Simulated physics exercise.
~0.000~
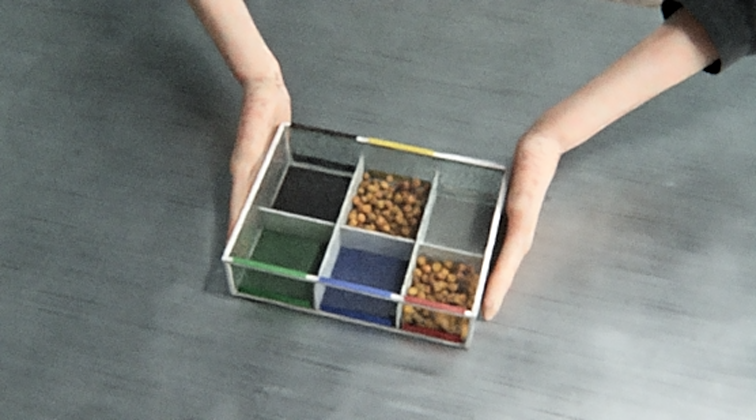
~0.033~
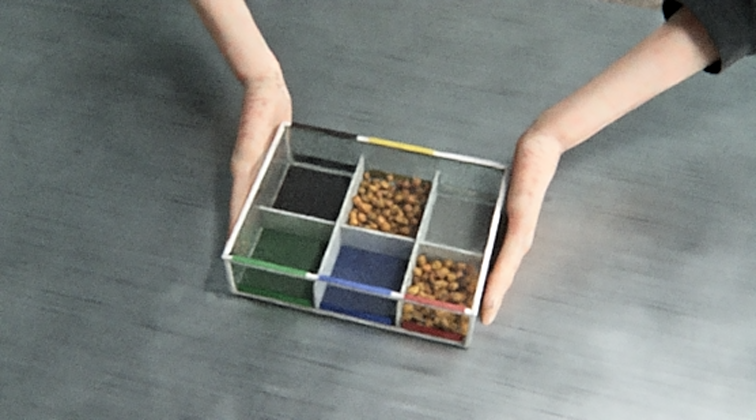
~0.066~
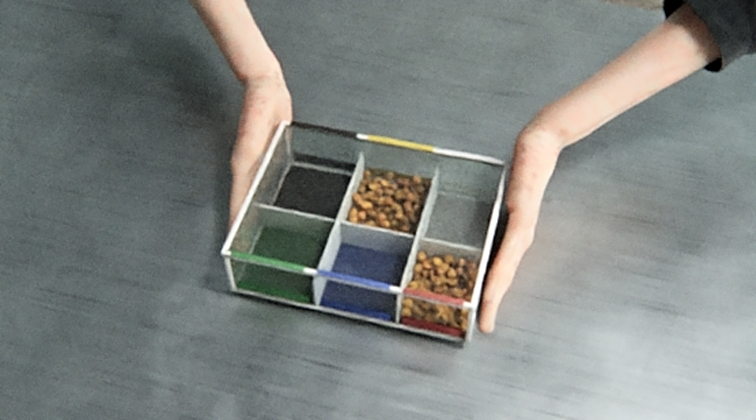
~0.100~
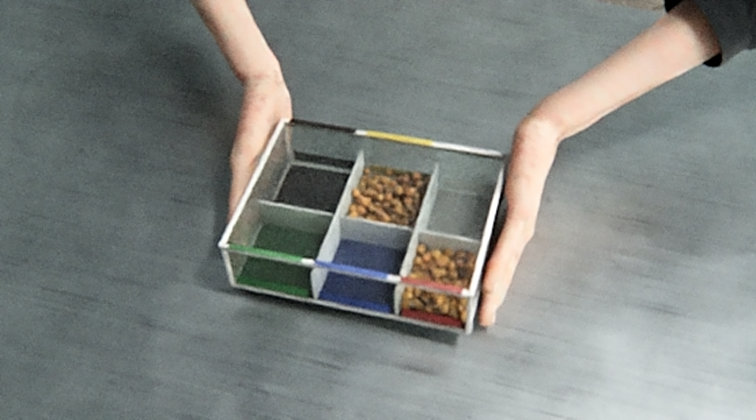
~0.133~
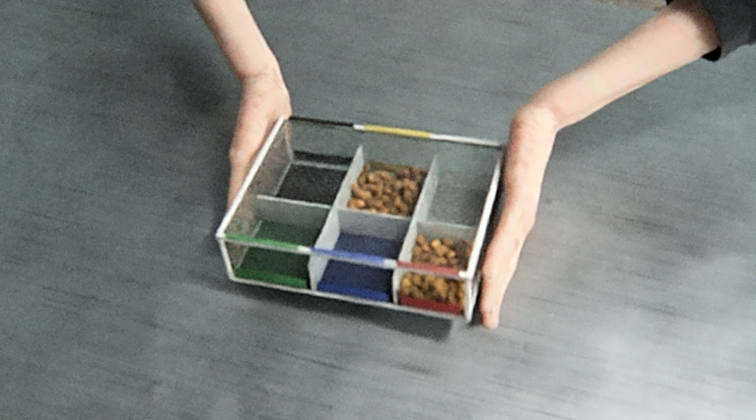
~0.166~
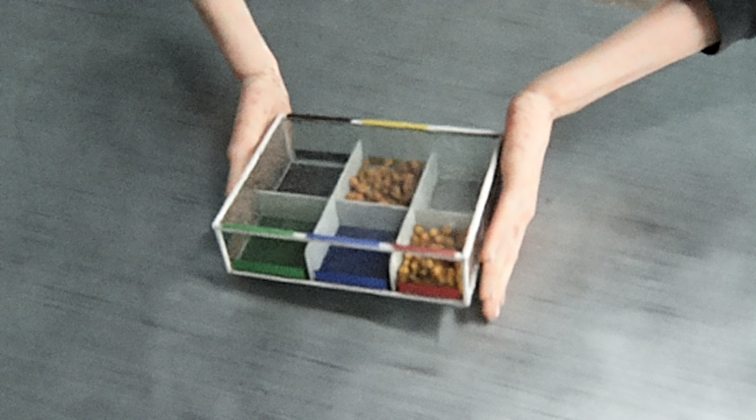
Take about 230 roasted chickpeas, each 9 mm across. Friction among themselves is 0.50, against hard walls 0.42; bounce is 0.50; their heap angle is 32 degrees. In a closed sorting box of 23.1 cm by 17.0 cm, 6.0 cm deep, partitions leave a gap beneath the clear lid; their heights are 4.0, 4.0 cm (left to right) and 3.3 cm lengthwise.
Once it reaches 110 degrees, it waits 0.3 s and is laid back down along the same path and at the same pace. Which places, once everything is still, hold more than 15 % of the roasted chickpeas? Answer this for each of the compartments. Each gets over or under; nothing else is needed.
Red compartment ends under. Blue compartment ends under. Green compartment ends under. Yellow compartment ends over. White compartment ends under. Black compartment ends over.
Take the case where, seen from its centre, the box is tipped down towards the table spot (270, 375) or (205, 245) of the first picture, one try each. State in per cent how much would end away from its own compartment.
Roughly 60 per cent on the first try and 100 per cent on the second.
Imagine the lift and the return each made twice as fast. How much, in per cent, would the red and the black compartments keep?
I'd expect red at 0 percent and black at 50 percent.
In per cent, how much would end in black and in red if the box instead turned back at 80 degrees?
With that change you'd see black at 15 % and red at 20 %.
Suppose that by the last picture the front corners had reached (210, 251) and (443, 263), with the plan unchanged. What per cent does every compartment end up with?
Result - red: 10 %; blue: 5 %; green: 30 %; yellow: 10 %; white: 0 %; black: 50 %.
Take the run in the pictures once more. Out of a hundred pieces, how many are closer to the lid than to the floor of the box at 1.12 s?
Roughly 70 per cent.
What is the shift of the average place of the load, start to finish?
7.5 cm or thereabouts.
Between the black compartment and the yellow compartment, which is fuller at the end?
Yellow.
Then, at 1.12 s, tilt 110 degrees; red 15 %, blue 5 %, yellow 65 %, white 5 %, black 15 %.
Then, at 1.76 s, tilt 59 degrees; red 10 %, yellow 65 %, black 25 %.
After 2.44 s, tilt 0 degrees; red 10 %, yellow 65 %, black 25 %.
By 3.1 s all is still; red 10 %, blue 0 %, green 0 %, yellow 65 %, white 0 %, black 25 %.
